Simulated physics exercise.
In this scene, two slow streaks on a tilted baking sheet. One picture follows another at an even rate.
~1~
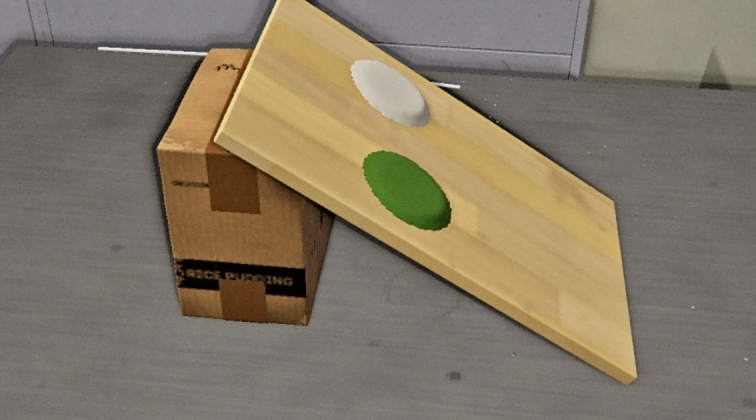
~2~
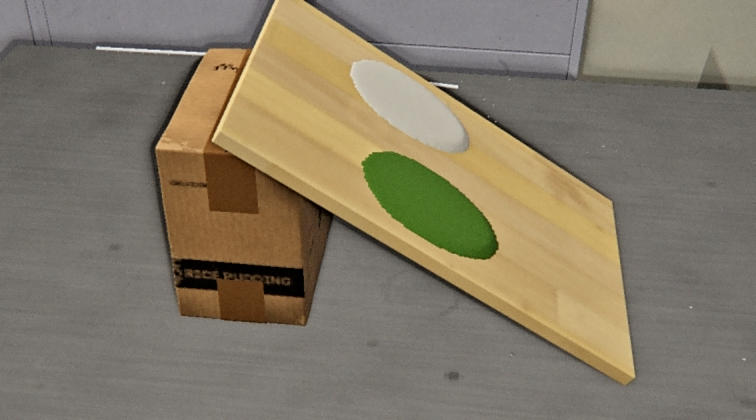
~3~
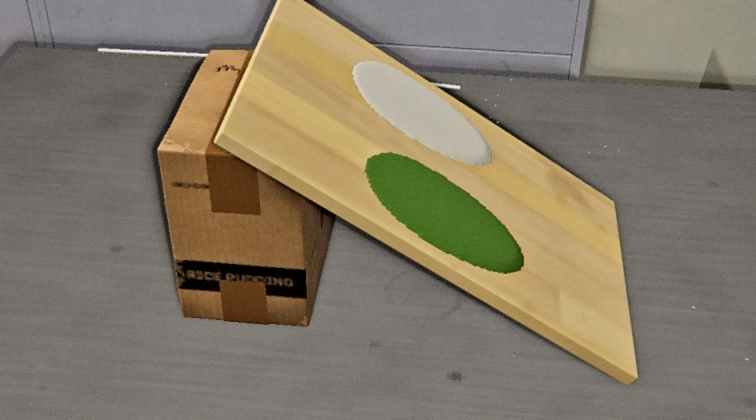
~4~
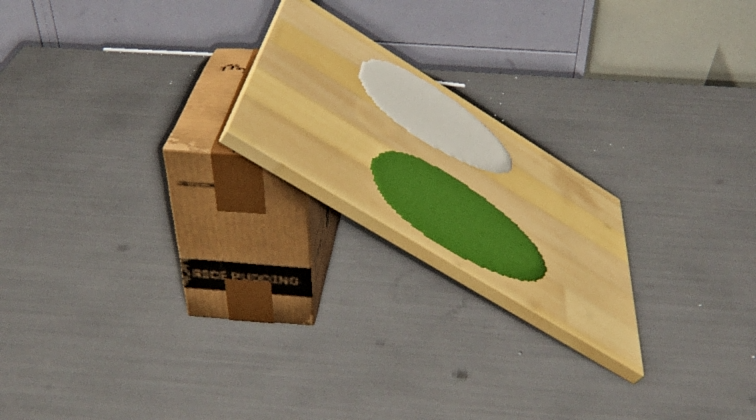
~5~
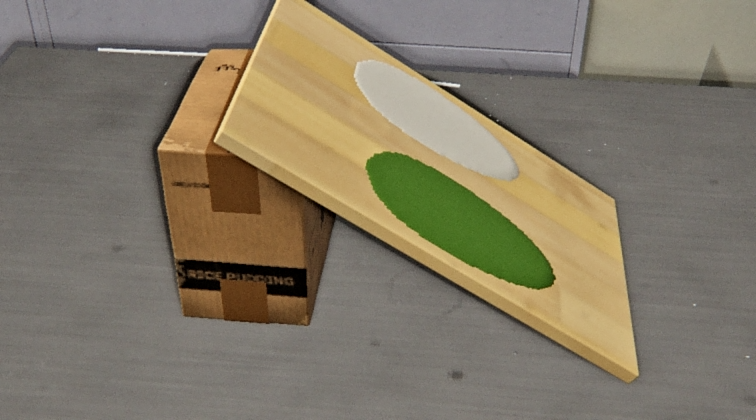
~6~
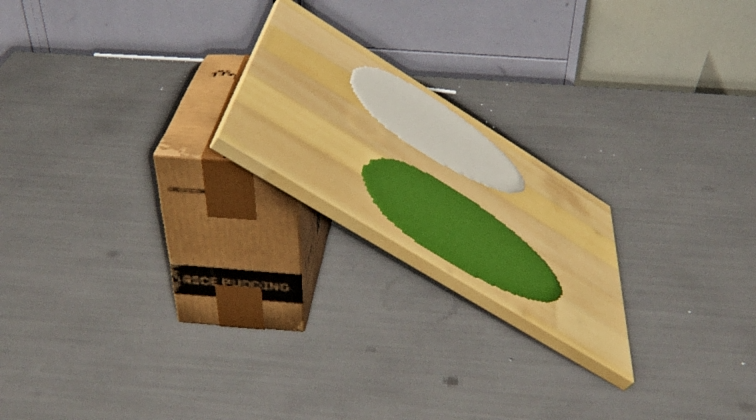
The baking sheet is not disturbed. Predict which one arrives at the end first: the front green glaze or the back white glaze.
Front.
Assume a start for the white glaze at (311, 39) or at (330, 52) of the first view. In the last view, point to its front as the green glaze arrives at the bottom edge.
With the first start it ends up close to (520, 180), and with the second at (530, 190).
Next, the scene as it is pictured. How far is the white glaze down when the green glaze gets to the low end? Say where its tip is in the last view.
About (576, 216).
A moment on, the green glaze is close to the edge; the white glaze is three quarters of the way down.
When it is over, the green glaze is at the low edge; the white glaze is close to the edge.
